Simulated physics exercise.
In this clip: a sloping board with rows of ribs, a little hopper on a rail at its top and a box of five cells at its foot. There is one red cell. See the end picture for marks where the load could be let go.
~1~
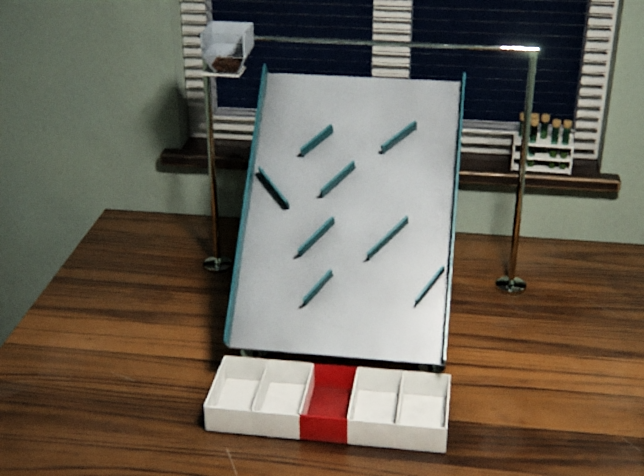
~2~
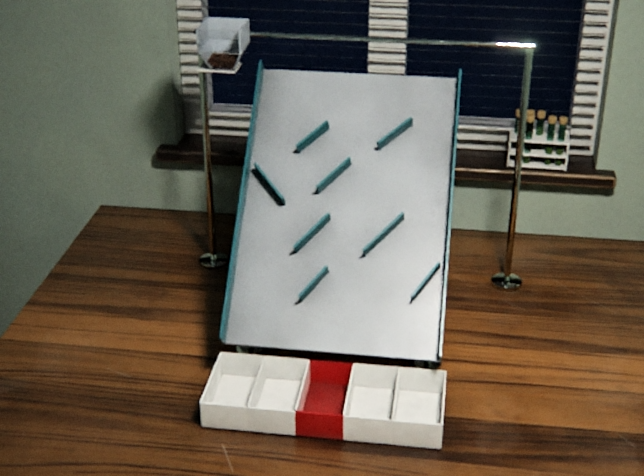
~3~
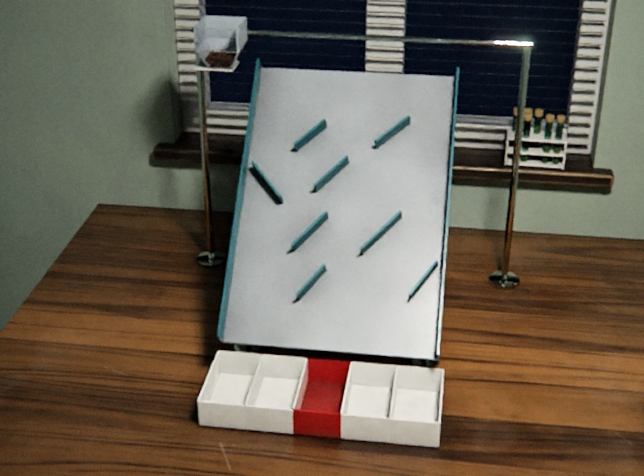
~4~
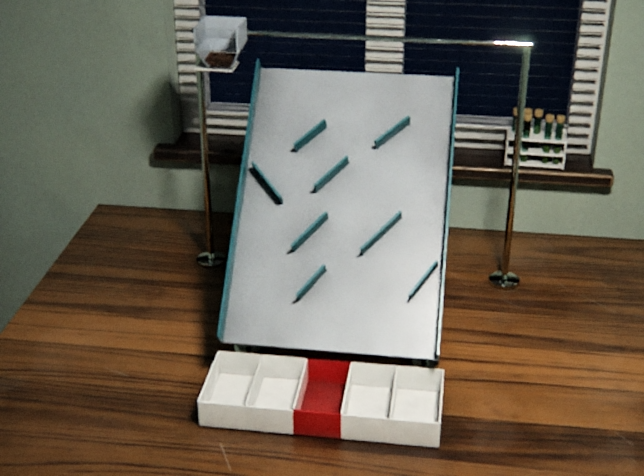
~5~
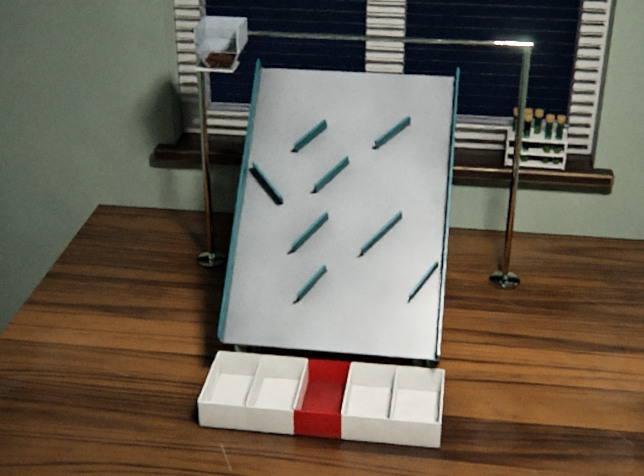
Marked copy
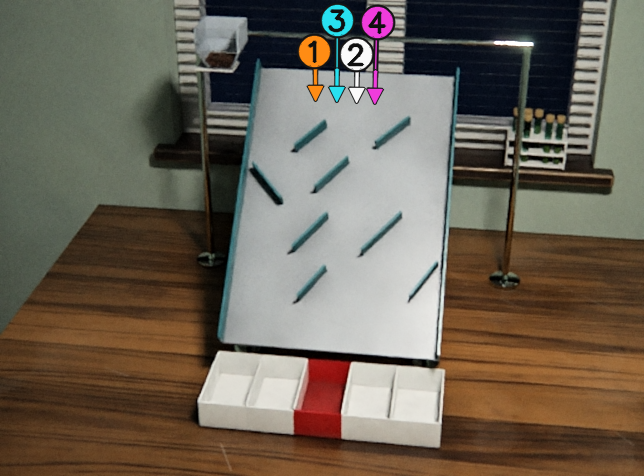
The clip opens on a sloping board with slanted teal ribs, a small hopper of dark contents at its upper left, and a five-cell box with a red middle cell at its foot. The view shifts very slightly at first, then stays steady, and nothing on the board moves.
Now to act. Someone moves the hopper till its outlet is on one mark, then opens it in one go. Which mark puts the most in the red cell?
Go for 4.
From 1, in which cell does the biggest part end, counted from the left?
The first from the left.
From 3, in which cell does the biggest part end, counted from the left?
It is the first one.
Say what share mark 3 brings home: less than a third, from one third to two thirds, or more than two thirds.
Less than a third.
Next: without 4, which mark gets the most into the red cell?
2.
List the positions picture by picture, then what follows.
Hopper near (229, 65), allspice berries, door shut, in the first picture.
Ribs (296, 146) to (328, 121), (378, 143) to (412, 117), (254, 163) to (283, 199), in the second picture.
Ribs (314, 185) to (347, 156), (291, 246) to (326, 212), (361, 249) to (401, 211), in the third picture.
Ribs (296, 295) to (324, 265), (409, 295) to (437, 261), in the fourth picture.
Red cell near (318, 423), number 3 of 5 from the left, in the fifth picture.
On the marked copy, mark 1 meets the board at (315, 95); mark 2 meets the board at (356, 97); mark 3 meets the board at (336, 96); mark 4 meets the board at (374, 98).
Choosing 1, only a few in the red cell, all but a few in other cells.
Choosing 2, close to a third in the red cell, close to two thirds in other cells, only a few outside the box.
Choosing 3, a small share in the red cell, the bulk in other cells, a small share outside the box.
Choosing 4, close to half in the red cell, close to a third in other cells, a small share outside the box.
